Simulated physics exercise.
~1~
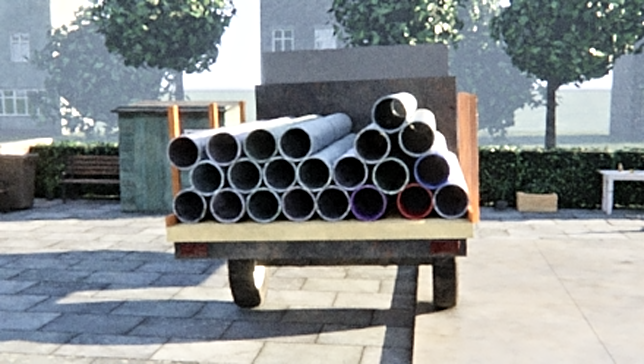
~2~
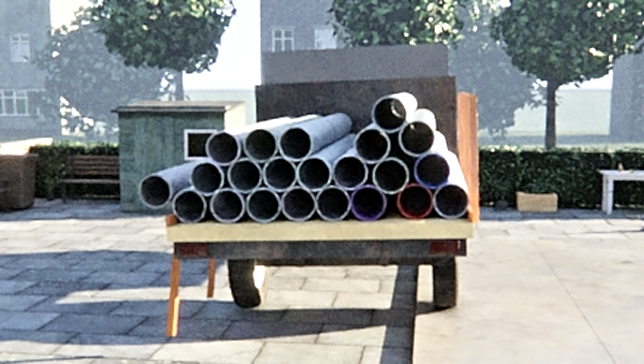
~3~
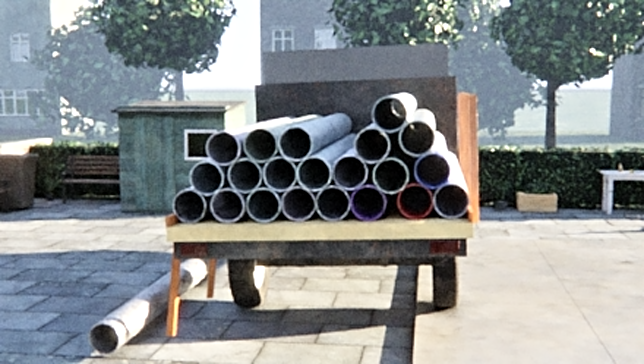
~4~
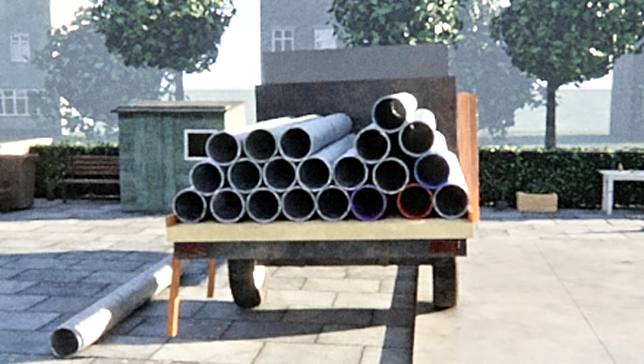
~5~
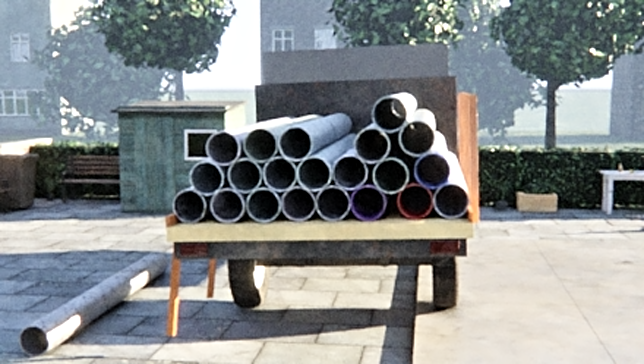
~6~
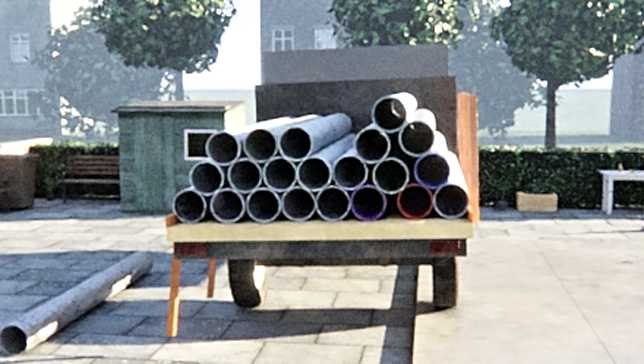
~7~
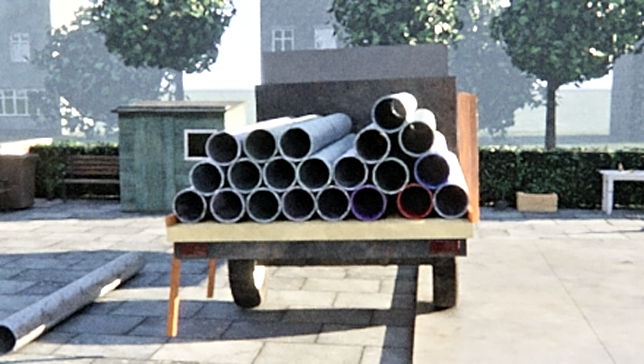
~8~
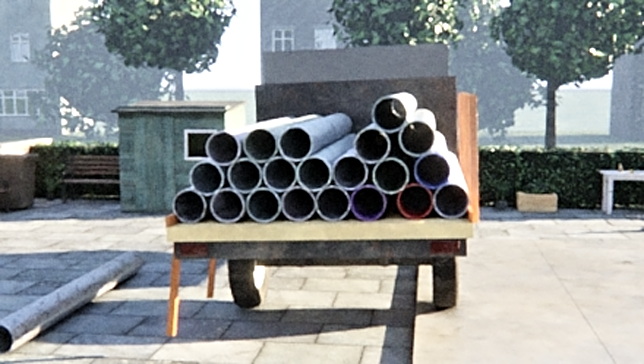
On a sunlit paved square with trees, a hedge and a green shed behind, a parked flatbed lorry is seen from the back, stacked with hollow steel pipes between orange posts. The posts on the left swing down and hang below the deck, while those on the right stay upright. The outermost pipe on the left slips out over the edge and drops to the paving. It rolls away to the left, slows and comes to rest at the side of the view. The rest of the stack, including the purple, blue and red pipes, remains on the lorry.
